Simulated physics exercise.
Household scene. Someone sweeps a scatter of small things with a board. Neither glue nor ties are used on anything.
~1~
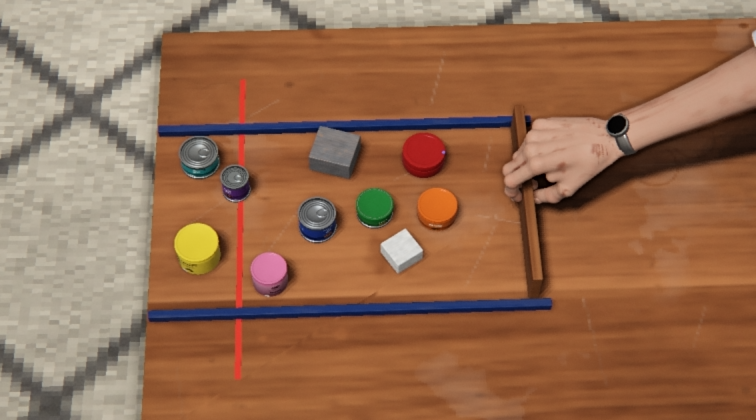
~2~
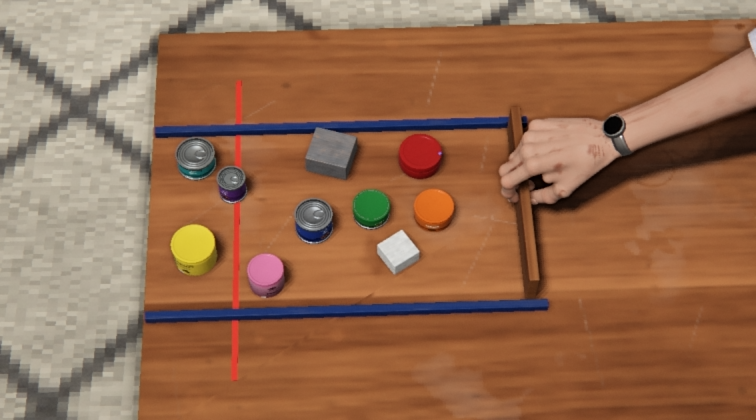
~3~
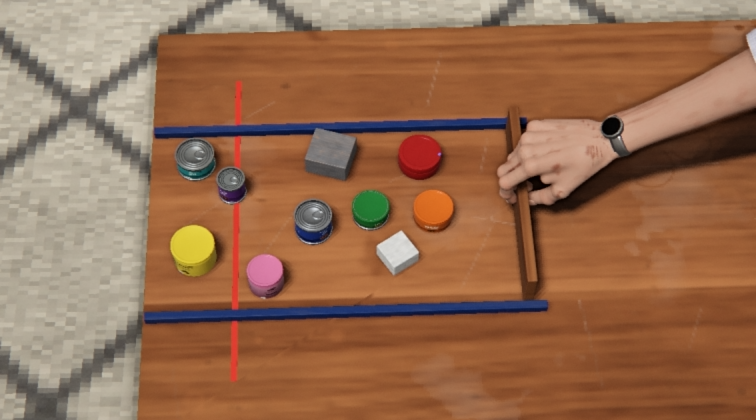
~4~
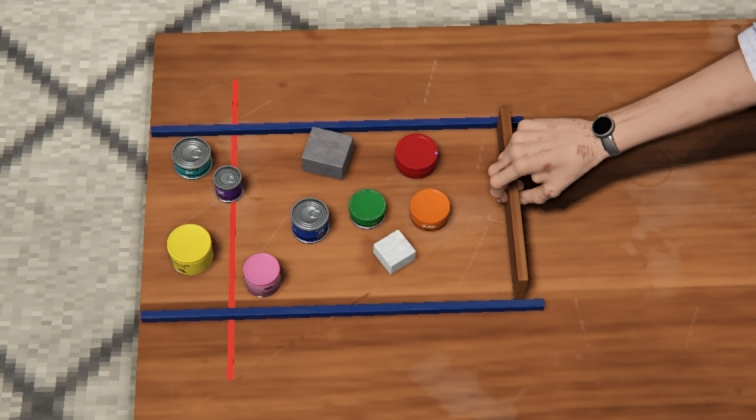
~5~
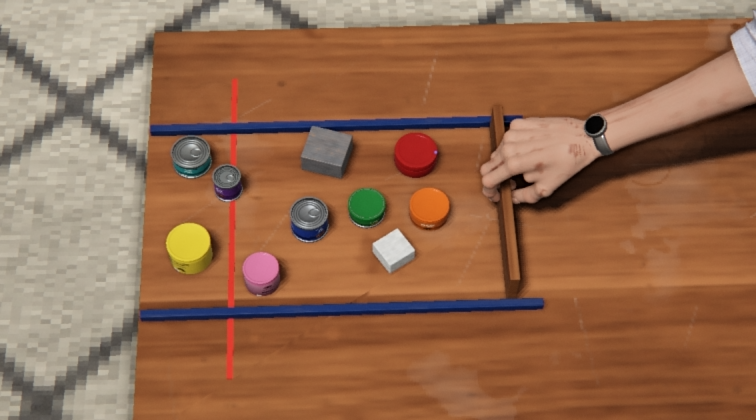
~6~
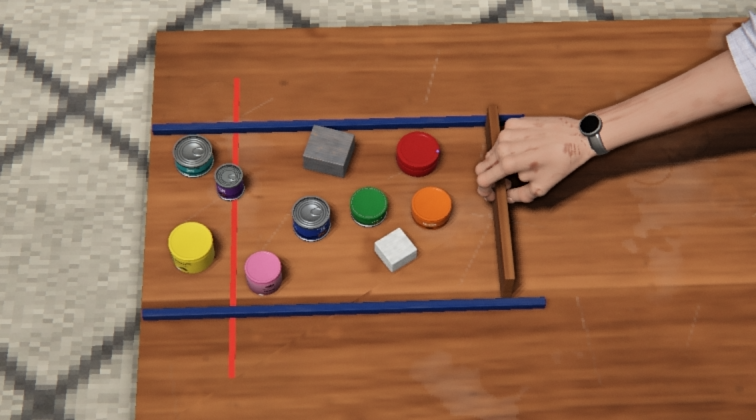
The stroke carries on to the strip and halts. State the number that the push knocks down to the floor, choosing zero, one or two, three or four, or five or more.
The number knocked down is one or two.
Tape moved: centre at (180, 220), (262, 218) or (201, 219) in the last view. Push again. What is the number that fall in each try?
Result per try: 6; 0; 3.
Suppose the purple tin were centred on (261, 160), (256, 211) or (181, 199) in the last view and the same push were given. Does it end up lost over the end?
Try one it goes off the edge; try two it is not knocked off; try three it is not knocked off.
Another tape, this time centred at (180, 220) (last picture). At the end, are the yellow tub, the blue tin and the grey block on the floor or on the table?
Going in order, the yellow tub goes off the edge, then the blue tin goes off the edge, then the grey block goes off the edge.
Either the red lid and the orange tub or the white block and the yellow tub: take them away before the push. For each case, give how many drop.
First try: 0 fallen; other try: 1.
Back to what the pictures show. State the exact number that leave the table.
1.
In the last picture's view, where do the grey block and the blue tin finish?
Grey block at about (171, 145), blue tin at about (187, 226).
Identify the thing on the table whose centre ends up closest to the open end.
The purple tin finishes nearest.
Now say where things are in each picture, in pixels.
The first picture shows turquoise tin (199, 157); yellow tub (198, 249); purple tin (236, 184); board (526, 200); tape (240, 220).
The second picture shows yellow tub (194, 251); white block (398, 252).
The third picture shows purple tin (232, 185); red lid (420, 157).
The fourth picture shows turquoise tin (192, 158); green pot (367, 209).
The fifth picture shows yellow tub (190, 249); pink tub (262, 274).
The sixth picture shows turquoise tin (194, 156); yellow tub (192, 248); purple tin (230, 182); board (499, 200); tape (234, 218).
Soon after, none off yet; turquoise tin at rest near (194, 156); yellow tub at rest near (192, 248); purple tin at rest near (230, 182).
At rest, the number that fall off is one or two; fallen, turquoise tin.
